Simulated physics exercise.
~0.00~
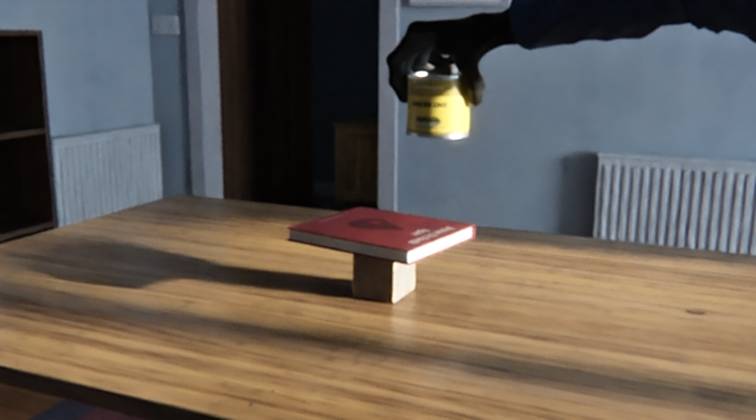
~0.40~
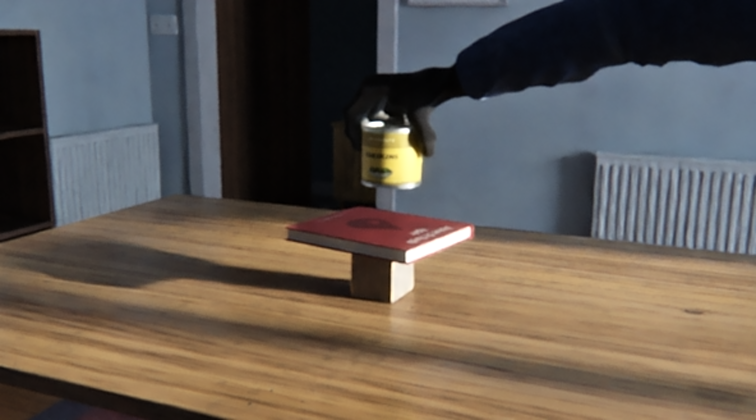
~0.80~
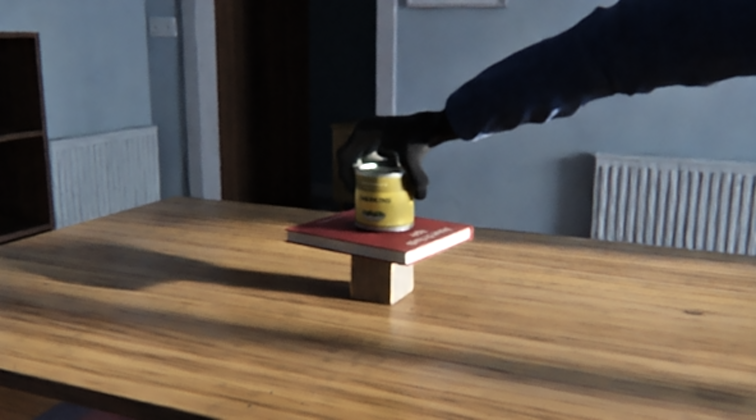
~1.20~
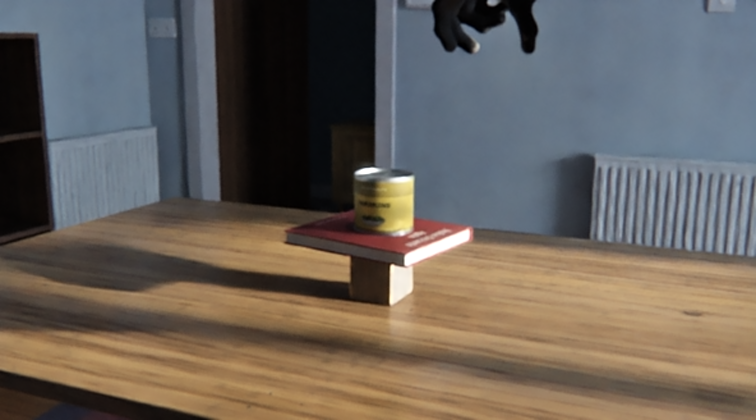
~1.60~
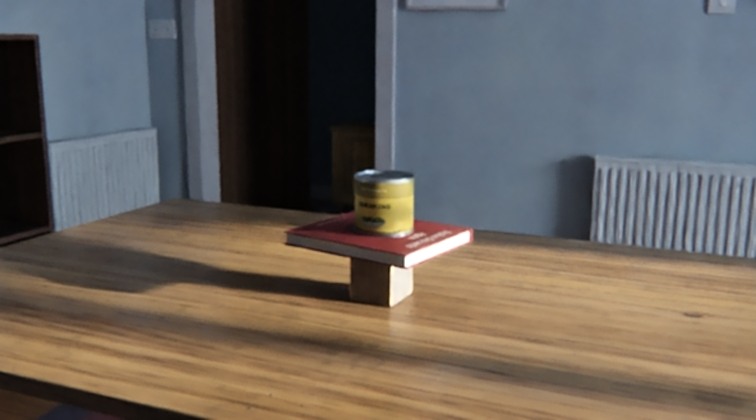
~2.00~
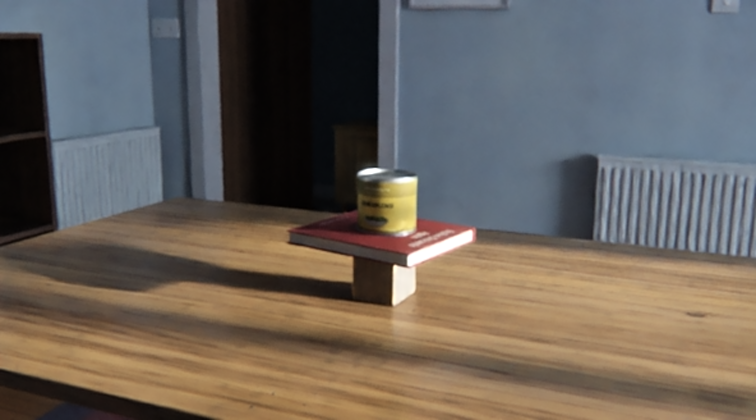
A yellow tin, held in a dark-gloved hand, moved left and down onto a red book balanced on a small block on a wooden table. The hand let go and drew away, and the tin stayed resting on the book without the pile toppling.
